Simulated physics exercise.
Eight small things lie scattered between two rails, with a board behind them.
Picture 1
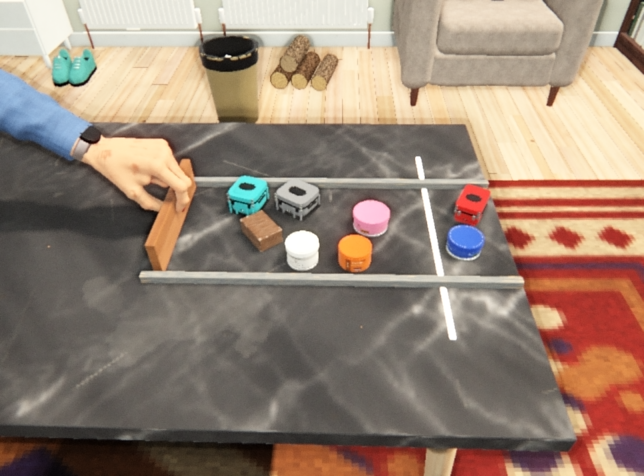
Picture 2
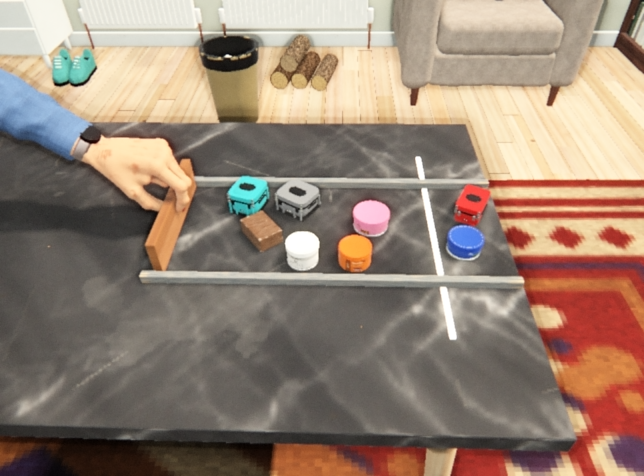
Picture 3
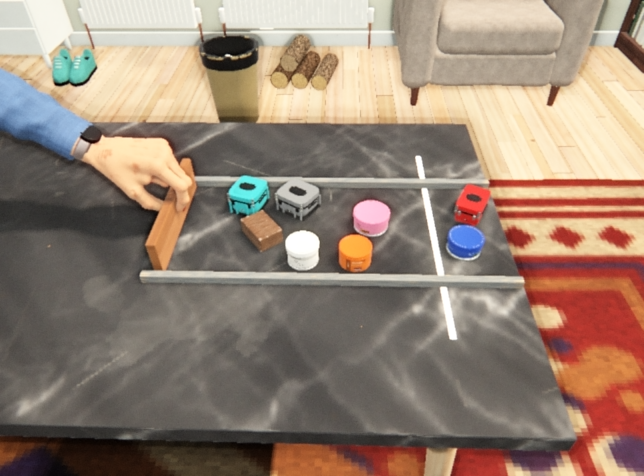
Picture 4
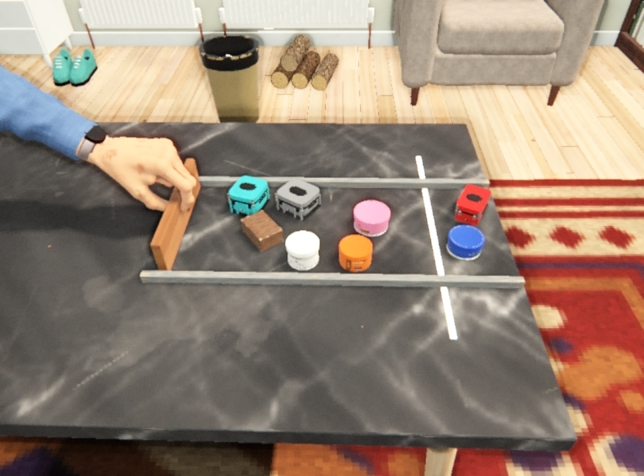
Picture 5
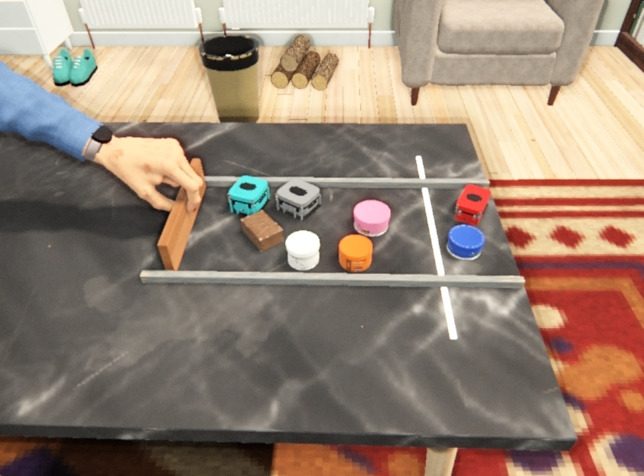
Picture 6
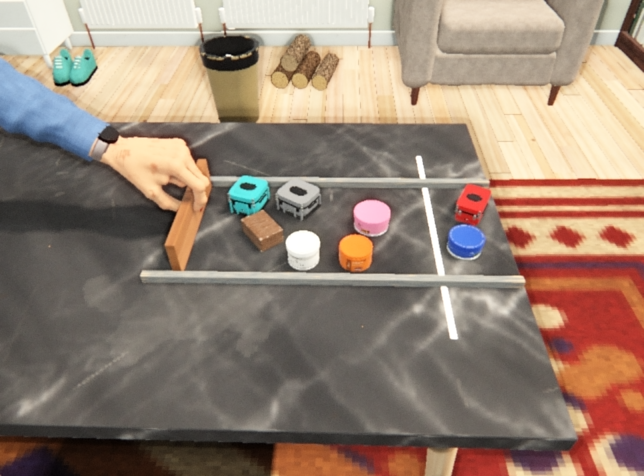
A hand slides a wooden board slightly right between two rails, toward eight scattered small objects.
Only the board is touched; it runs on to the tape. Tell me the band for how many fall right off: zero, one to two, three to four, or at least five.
Band: One to two.
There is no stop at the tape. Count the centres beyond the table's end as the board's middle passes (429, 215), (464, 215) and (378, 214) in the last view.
It comes out as 1, then 5, then 0.
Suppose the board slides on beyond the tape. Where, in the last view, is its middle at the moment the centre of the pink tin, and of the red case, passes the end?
First one: Around (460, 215). Other one: Around (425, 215).
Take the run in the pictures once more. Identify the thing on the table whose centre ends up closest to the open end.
Result - foremost is the blue pot.
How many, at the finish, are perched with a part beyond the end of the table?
The number overhanging is 1.
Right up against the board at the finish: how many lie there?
My count gives 3.
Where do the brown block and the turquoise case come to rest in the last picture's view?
Middles: Around (448, 233) and around (444, 196).
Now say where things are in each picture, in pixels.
Red case (472, 206); blue pot (465, 243); pink tin (371, 219); board (174, 213); tape (432, 230), in the first picture.
Blue pot (465, 243); white tin (303, 251), in the second picture.
Pink tin (371, 219); board (174, 212), in the third picture.
Red case (472, 206); brown block (262, 231), in the fourth picture.
Blue pot (465, 243); orange tub (356, 253), in the fifth picture.
Red case (473, 206); blue pot (465, 243); pink tin (372, 218); board (191, 212); tape (433, 230), in the sixth picture.
A little later, none off yet; red case at rest near (473, 206); blue pot at rest near (465, 243); pink tin at rest near (372, 218).
Next, none off yet; red case at rest near (473, 206); blue pot at rest near (468, 242); pink tin shifted well along near (434, 219).
When it is over, the number that fall off is one or two; down, red case.
